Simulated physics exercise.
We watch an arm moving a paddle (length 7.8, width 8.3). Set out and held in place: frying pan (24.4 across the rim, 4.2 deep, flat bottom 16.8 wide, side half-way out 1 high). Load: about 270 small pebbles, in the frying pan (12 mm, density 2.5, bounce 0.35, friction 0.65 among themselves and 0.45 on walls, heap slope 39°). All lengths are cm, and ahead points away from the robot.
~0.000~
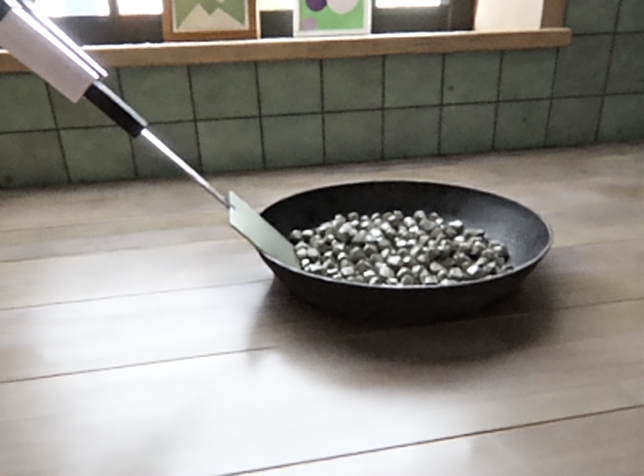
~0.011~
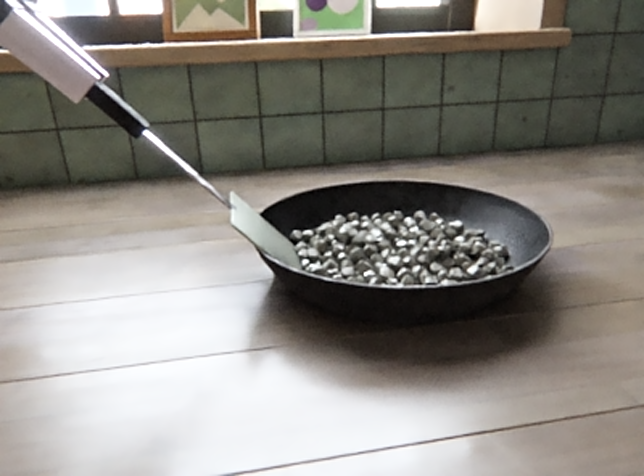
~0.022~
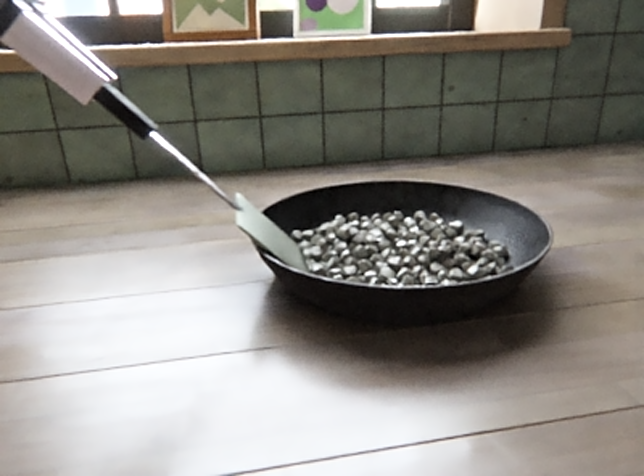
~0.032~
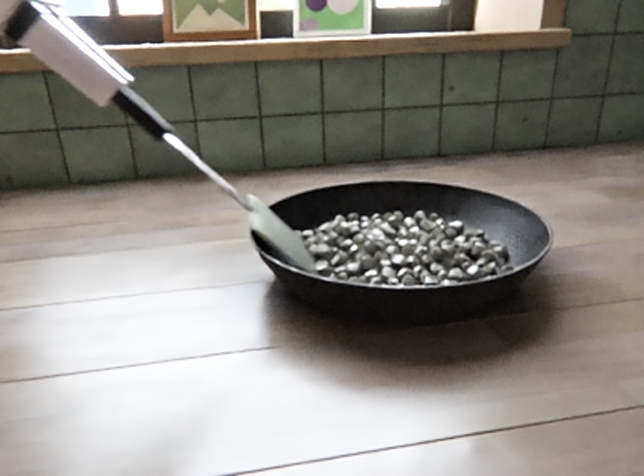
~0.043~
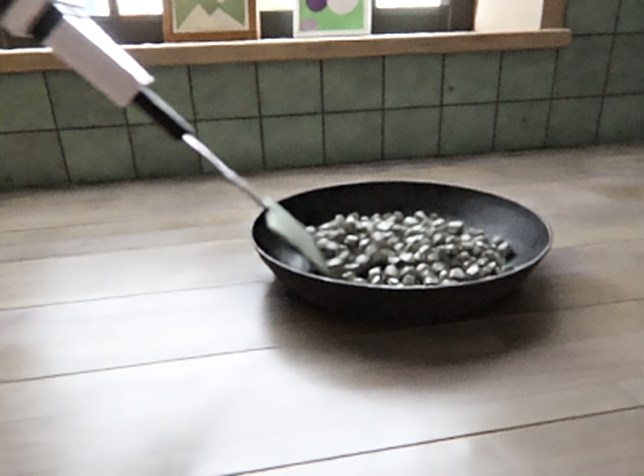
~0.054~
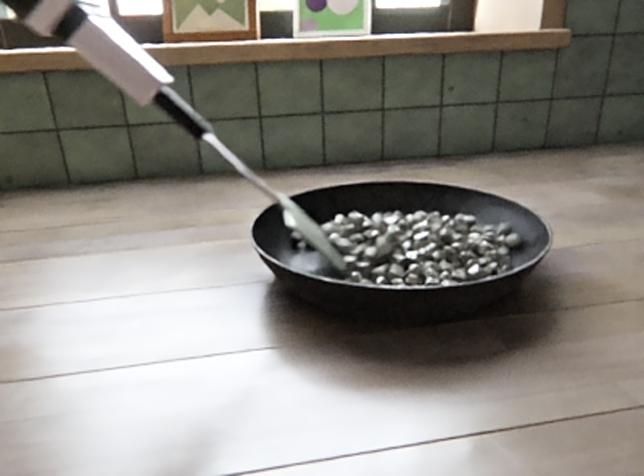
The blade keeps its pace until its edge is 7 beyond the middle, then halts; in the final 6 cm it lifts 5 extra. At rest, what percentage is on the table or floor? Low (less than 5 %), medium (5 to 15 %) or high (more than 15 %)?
On the table or floor the share is high, more than 15 %.
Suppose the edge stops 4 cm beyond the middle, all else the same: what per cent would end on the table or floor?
Then about 10 per cent.
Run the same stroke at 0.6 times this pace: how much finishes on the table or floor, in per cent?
Some 5 per cent.
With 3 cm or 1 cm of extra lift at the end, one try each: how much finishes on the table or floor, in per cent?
About 20 and 20 per cent.
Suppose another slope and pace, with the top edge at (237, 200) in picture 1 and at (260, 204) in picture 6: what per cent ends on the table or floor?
About 5 per cent.
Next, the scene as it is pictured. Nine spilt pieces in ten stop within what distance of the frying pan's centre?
Roughly 55 cm.
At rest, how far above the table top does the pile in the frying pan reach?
Roughly 5.0 cm.
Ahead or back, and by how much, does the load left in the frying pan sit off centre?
Roughly 4.0 cm ahead.
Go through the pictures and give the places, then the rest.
In the first frame, paddle top edge at (230, 206), sloping 48°; upper third of the load around (394, 247), from x 295 to 505, top at y 215; 269 in the frying pan.
In the second frame, paddle top edge at (231, 207), sloping 48°; upper third of the load around (394, 247), from x 295 to 510, top at y 215.
In the third frame, paddle top edge at (238, 208), sloping 48°; upper third of the load around (390, 247), from x 295 to 510, top at y 215.
In the fourth frame, paddle top edge at (251, 209), sloping 48°; upper third of the load around (388, 247), from x 295 to 510, top at y 215.
In the fifth frame, paddle top edge at (268, 209), sloping 48°; upper third of the load around (390, 242), from x 295 to 510, top at y 215.
In the sixth frame, paddle top edge at (285, 208), sloping 48°; upper third of the load around (399, 238), from x 300 to 515, top at y 215; 269 in the frying pan.
After 0.08 s, sloping 48°, highest piece 5 above the table; 269 in the frying pan.
After 0.11 s, sloping 48°, highest piece 6 above the table; 269 in the frying pan.
After 0.32 s, sloping 48°, highest piece 11 above the table; 214 in the frying pan, 36 on the table or floor, 19 on the blade or in flight.
After 1.37 s, sloping 48°, highest piece 5 above the table; 214 in the frying pan, 55 on the table or floor.
At rest, 214 in the frying pan, 55 on the table or floor. That is 20 % on the table or floor.
